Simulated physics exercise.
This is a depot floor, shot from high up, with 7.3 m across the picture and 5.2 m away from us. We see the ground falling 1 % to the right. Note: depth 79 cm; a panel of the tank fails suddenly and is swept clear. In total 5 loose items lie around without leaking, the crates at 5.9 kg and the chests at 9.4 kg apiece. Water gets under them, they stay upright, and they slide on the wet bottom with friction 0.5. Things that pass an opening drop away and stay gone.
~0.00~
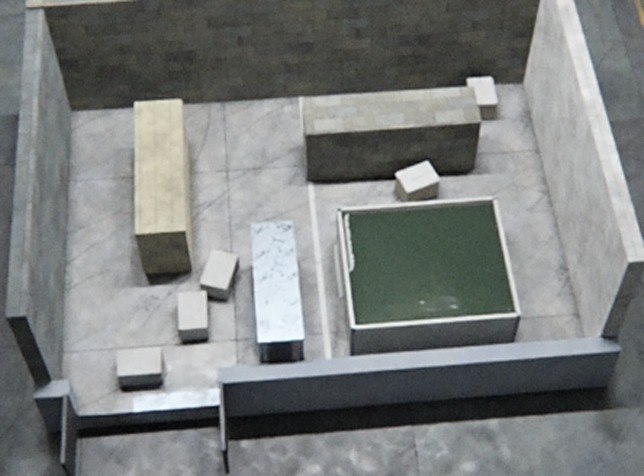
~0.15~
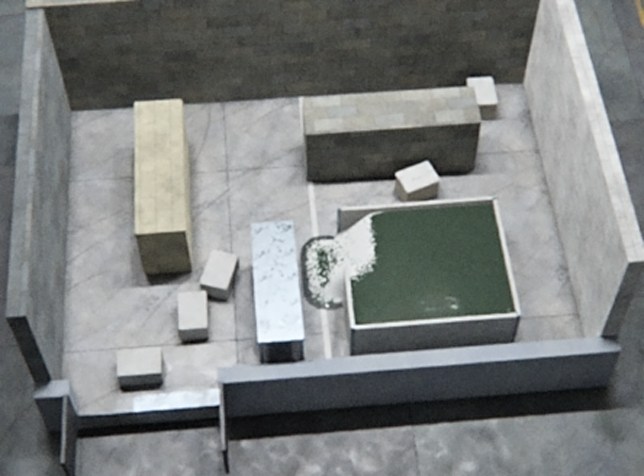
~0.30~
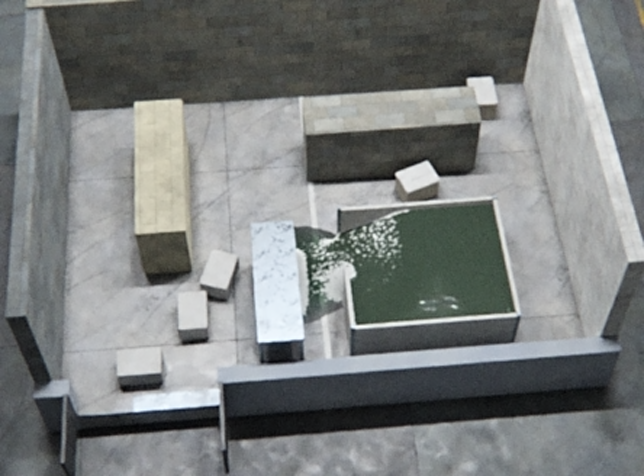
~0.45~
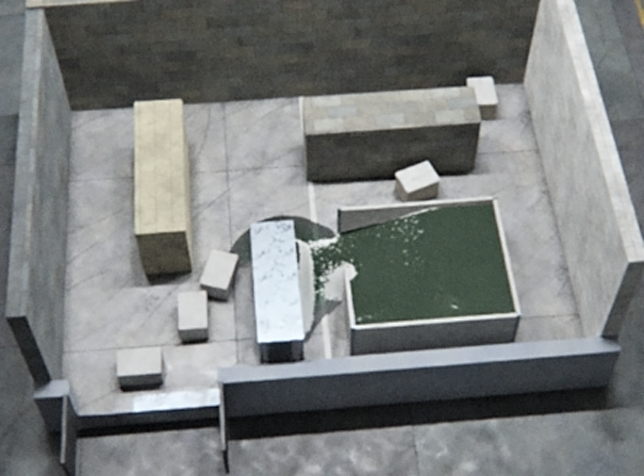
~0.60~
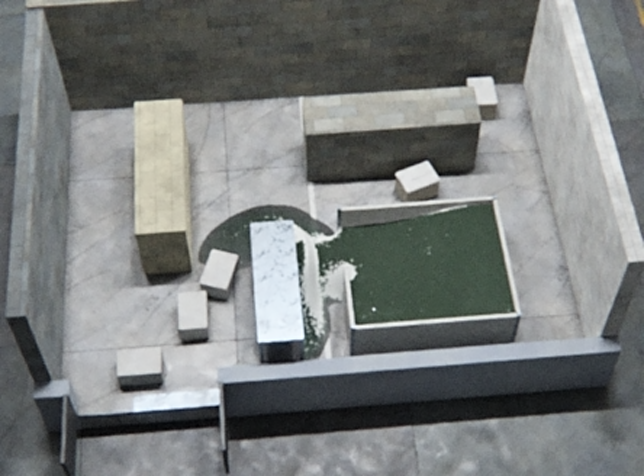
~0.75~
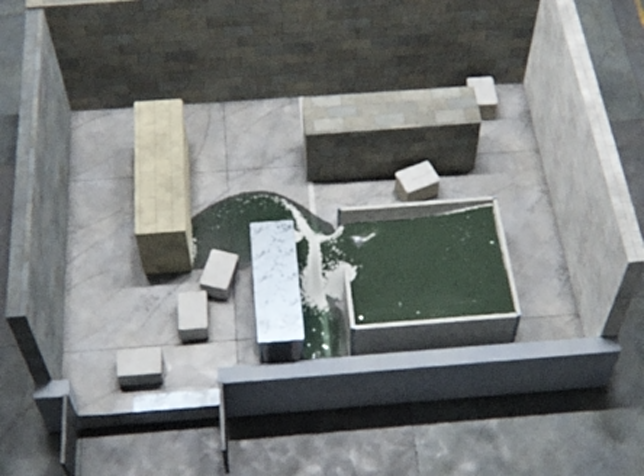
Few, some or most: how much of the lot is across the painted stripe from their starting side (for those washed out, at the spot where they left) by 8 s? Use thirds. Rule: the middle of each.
By my count it is short of a third.
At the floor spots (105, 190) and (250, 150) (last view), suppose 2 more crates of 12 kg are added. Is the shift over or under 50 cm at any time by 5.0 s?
First greater, then greater.
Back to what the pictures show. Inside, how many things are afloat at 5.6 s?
It comes to 4.
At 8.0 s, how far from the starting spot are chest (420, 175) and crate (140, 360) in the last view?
The first is 30 cm off, the second is washed out.
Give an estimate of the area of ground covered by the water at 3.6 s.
About 28 m2.
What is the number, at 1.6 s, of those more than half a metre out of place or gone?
By that point, 0.
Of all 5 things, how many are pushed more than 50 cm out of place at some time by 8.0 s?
By my count, 4.
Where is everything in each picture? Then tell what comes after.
A crate at (139, 361) rests on the ground; a chest at (418, 177) rests on the ground; 4.2 m2 under water; 0 of 5 have shifted, in the first frame.
A crate at (139, 361) rests on the ground; a chest at (418, 177) rests on the ground; water covers 4.8 m2; 0 of 5 have shifted, in the second frame.
A crate at (139, 361), on the bottom; a chest at (418, 177), on the bottom; water covers 5.3 m2; 0 of 5 have shifted, in the third frame.
A crate at (139, 361) rests on the ground; a chest at (418, 177), on the bottom; water covers 5.8 m2; 0 of 5 have shifted, in the fourth frame.
A crate at (139, 361), on the bottom; a chest at (418, 177) rests on the ground; water covers 6.6 m2; 0 of 5 have shifted, in the fifth frame.
A crate at (139, 361) rests on the ground; a chest at (418, 177), on the bottom; water covers 7.7 m2; 0 of 5 have shifted, in the sixth frame.
After 1.6 s 0 of 5 are over the mark; 0 afloat.
After 3.6 s 0 of 5 are over the mark; 1 afloat.
After 5.6 s 0 of 5 are over the mark; 4 afloat.
After 8.0 s 0 of 5 are over the mark; 3 afloat.
